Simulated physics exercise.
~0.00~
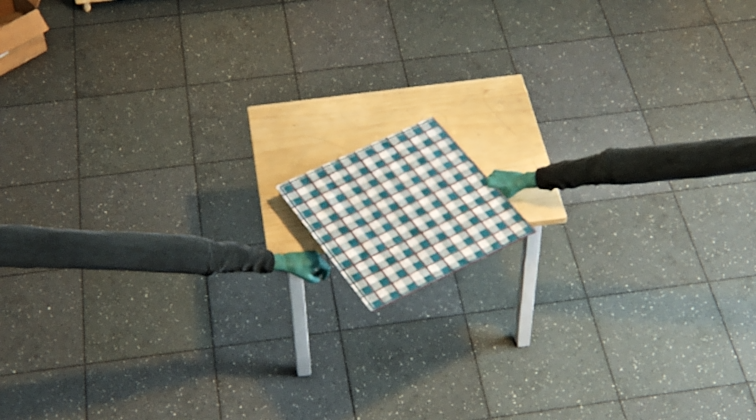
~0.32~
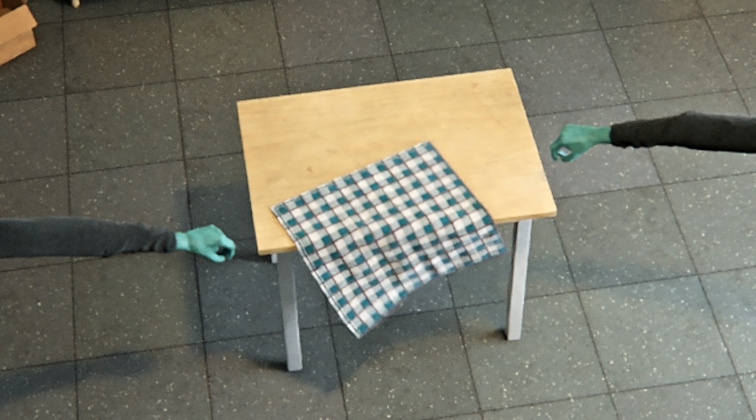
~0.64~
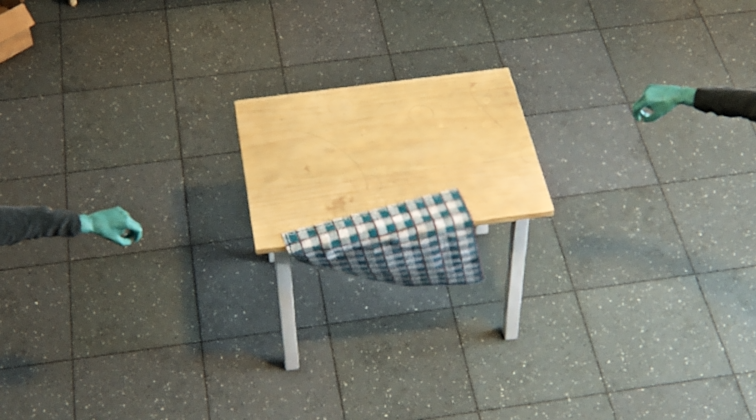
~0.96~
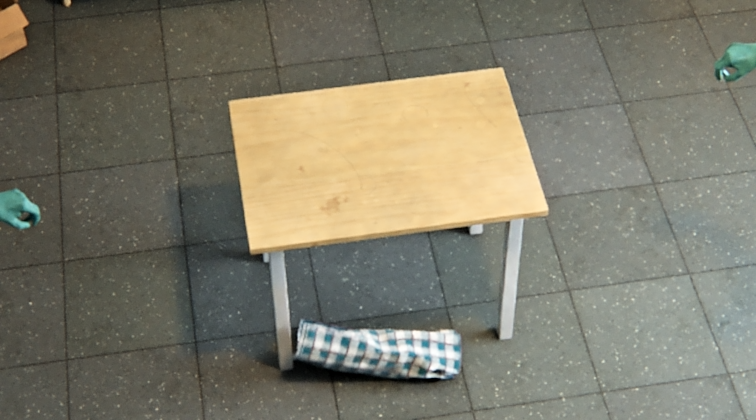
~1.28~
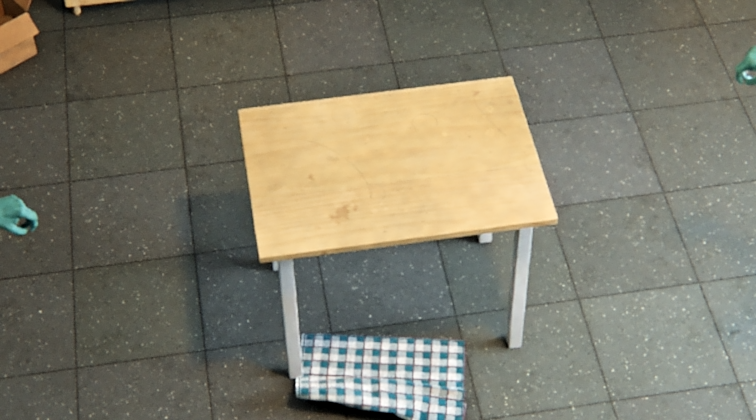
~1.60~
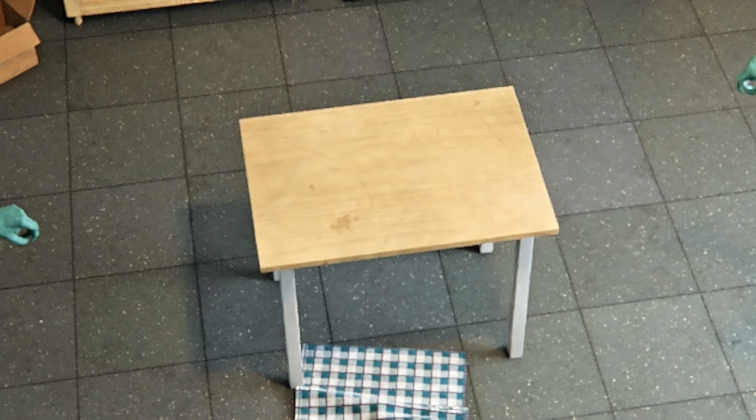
Two gloved hands release a checked cloth over a table's edge, and it slides to the floor.
